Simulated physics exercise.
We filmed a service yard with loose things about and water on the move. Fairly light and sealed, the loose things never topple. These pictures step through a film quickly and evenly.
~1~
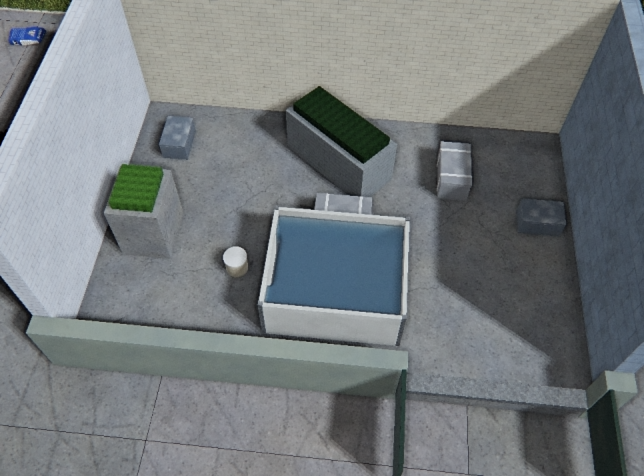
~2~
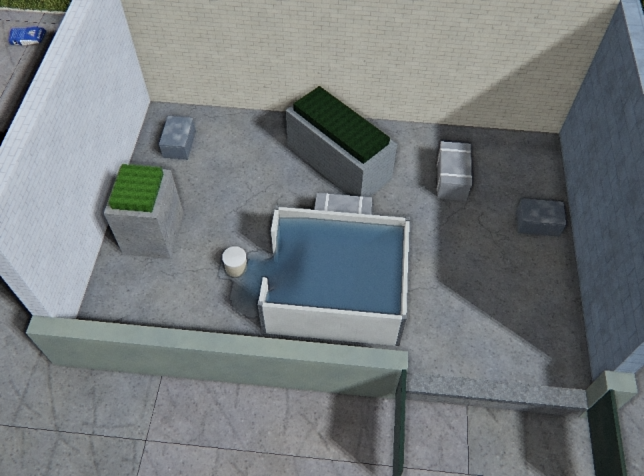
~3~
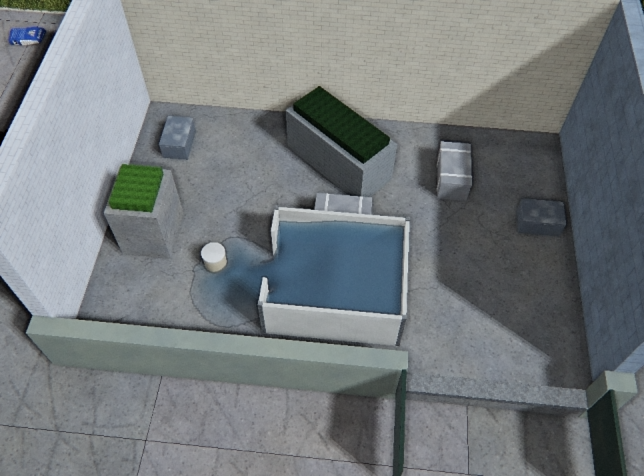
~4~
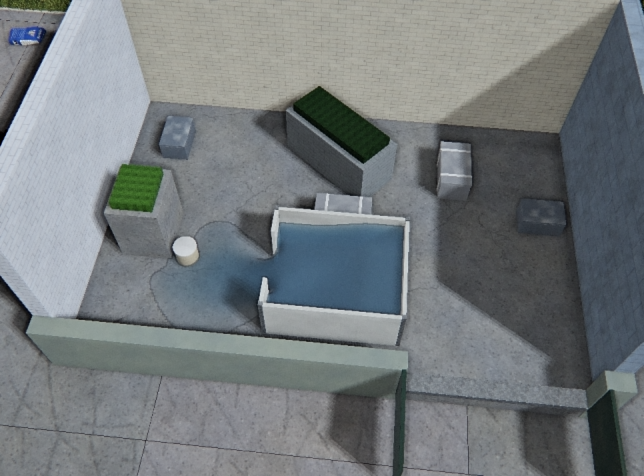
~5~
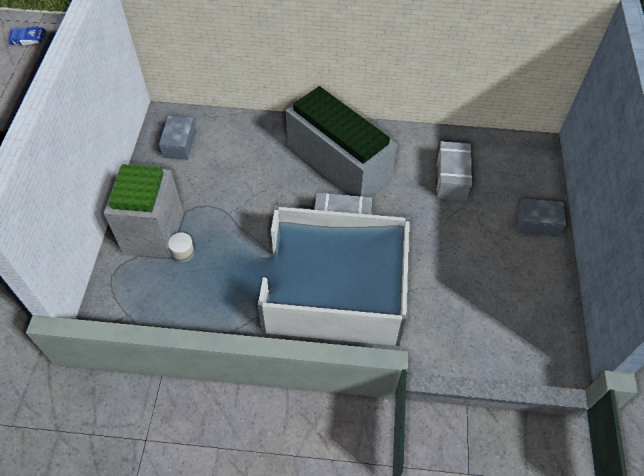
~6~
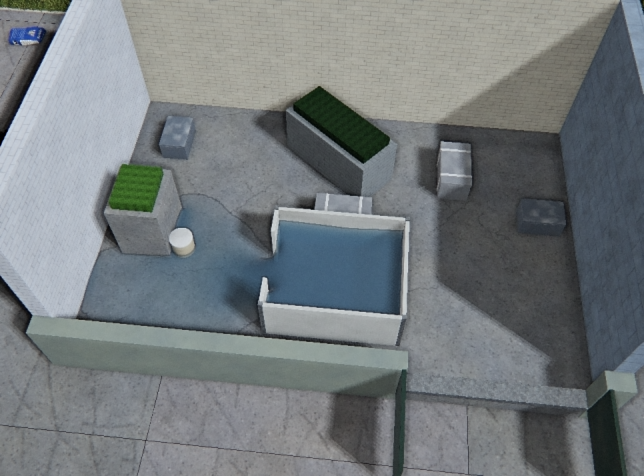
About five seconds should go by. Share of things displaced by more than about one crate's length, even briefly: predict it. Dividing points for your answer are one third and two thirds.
Answer: A share between one and two thirds.
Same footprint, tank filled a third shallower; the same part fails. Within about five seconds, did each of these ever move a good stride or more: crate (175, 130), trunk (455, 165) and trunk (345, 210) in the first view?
Object 1: Covered it. Object 2: Didn't cover it. Object 3: Didn't cover it.
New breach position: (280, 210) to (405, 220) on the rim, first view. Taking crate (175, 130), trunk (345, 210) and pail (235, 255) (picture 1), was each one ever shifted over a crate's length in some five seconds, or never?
Here's my take, in sequence: Dislodged that far, dislodged that far, and fails to go that far.
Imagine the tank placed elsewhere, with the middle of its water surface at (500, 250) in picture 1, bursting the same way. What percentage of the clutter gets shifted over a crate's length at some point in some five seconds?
About 60 per cent.
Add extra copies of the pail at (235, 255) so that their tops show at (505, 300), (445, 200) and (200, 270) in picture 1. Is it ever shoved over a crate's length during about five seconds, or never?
The first sits tight, the second sits tight and the third travels far.
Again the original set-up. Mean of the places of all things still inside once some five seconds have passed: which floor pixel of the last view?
I'd say roughly (379, 175).
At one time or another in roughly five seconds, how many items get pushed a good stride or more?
I make it 2.
A moment on, 1 of 5 are well off their spots; 1 afloat.
Next, 2 of 5 are well off their spots; 1 afloat.
Later, 2 of 5 are well off their spots; 2 afloat.
In the end, 2 of 5 are well off their spots, and 2 have been at some point; 2 afloat.
